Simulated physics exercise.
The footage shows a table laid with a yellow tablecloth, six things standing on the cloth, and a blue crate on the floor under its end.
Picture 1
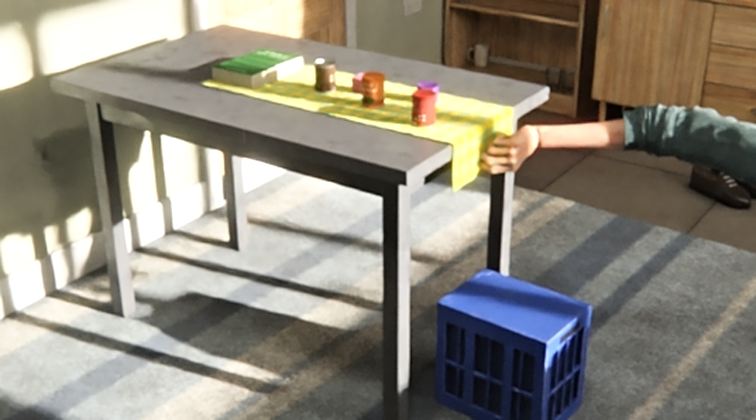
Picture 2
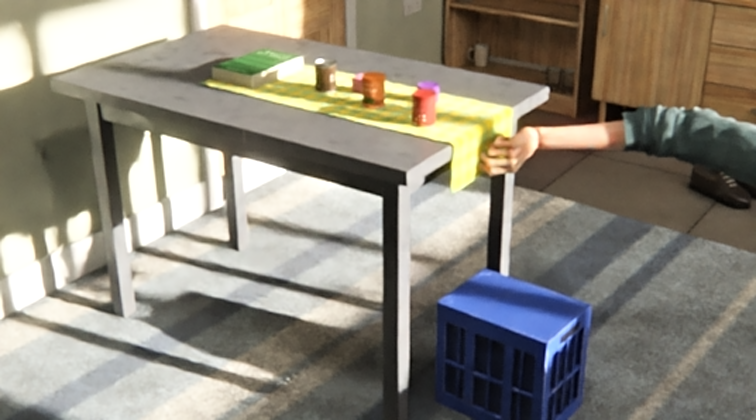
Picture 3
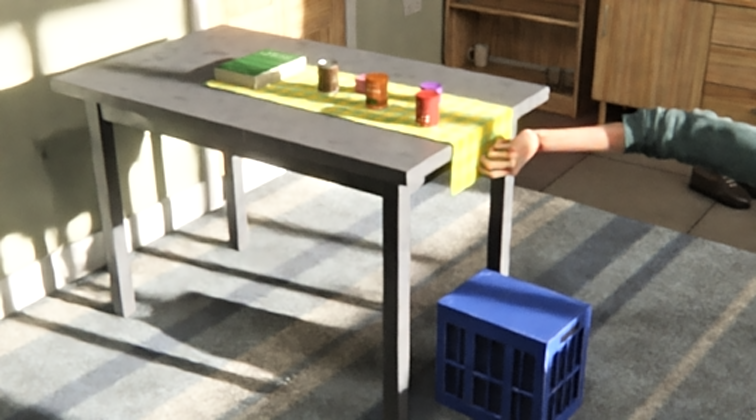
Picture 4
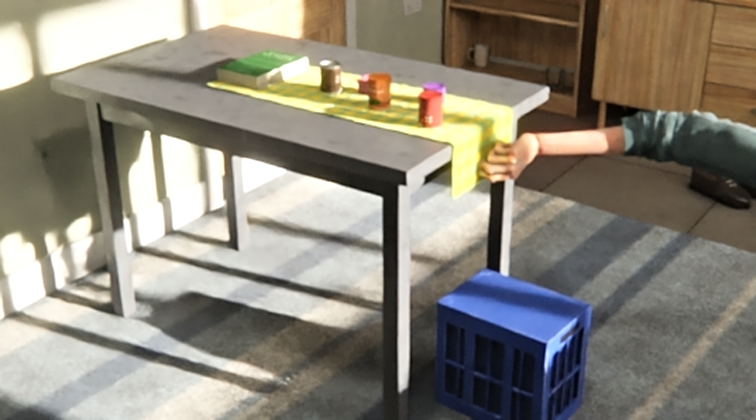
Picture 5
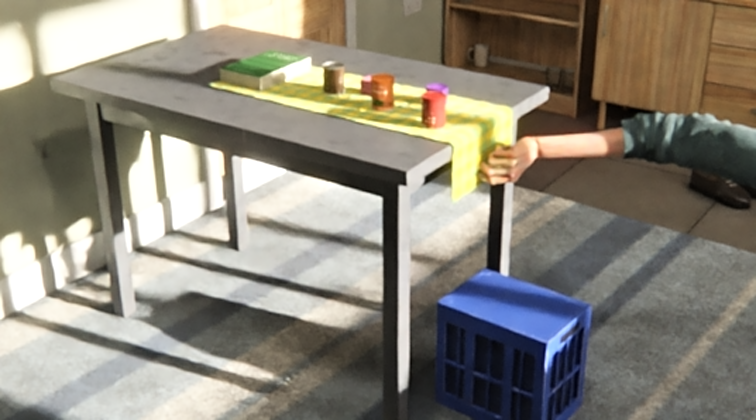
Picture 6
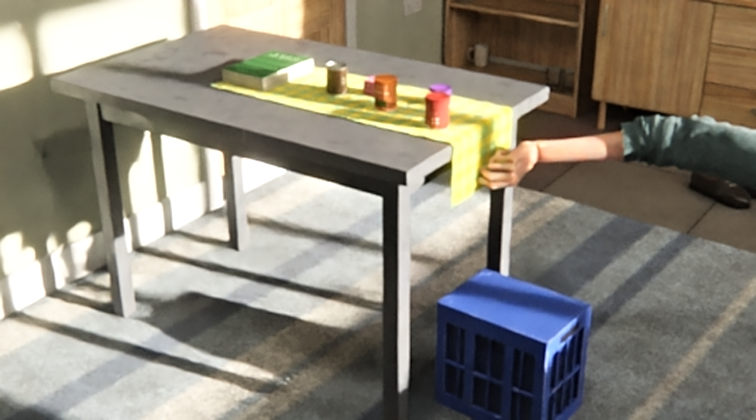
In this clip, a hand at the right slowly pulls the hanging end of a yellow cloth downward, and the small colored containers and green-topped object on it shift slightly rightward along the gray table, above a blue crate.
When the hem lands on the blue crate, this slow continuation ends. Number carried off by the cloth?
Number down: Three.
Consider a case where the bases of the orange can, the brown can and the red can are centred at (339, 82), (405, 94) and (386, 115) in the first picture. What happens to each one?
Of these three, the orange can rides it out, the brown can takes a tumble, the red can takes a tumble.
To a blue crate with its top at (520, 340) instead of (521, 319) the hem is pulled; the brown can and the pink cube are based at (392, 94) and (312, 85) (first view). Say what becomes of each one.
The brown can does not stay aboard, and the pink cube stays aboard.
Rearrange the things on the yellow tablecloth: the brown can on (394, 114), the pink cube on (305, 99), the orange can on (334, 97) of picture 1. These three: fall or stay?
Short version: Brown can drops, pink cube stays, orange can stays.
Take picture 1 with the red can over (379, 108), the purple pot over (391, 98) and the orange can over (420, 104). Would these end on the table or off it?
The red can is carried off; the purple pot goes over; the orange can tumbles off.
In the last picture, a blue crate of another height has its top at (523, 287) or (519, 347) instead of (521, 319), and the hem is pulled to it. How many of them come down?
It comes to 2 for the first height and 4 for the second.
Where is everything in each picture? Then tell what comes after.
In the first frame, hem (452, 193); red can (424, 93); purple pot (428, 85); orange can (373, 75); pink cube (363, 77); brown can (325, 63); top of the crate (521, 319).
In the second frame, hem (452, 193); red can (424, 93).
In the third frame, hem (452, 197); purple pot (431, 86).
In the fourth frame, hem (453, 200); orange can (379, 77); top of the crate (521, 319).
In the fifth frame, hem (453, 204); pink cube (372, 78).
In the sixth frame, hem (452, 207); red can (438, 96); purple pot (441, 88); orange can (386, 78); pink cube (375, 79); brown can (336, 65).
Soon after, hem near (482, 236); red can gone.
Then, hem near (481, 273); red can and purple pot gone.
At rest, hem on the crate; red can, purple pot and orange can gone. The table loses three.
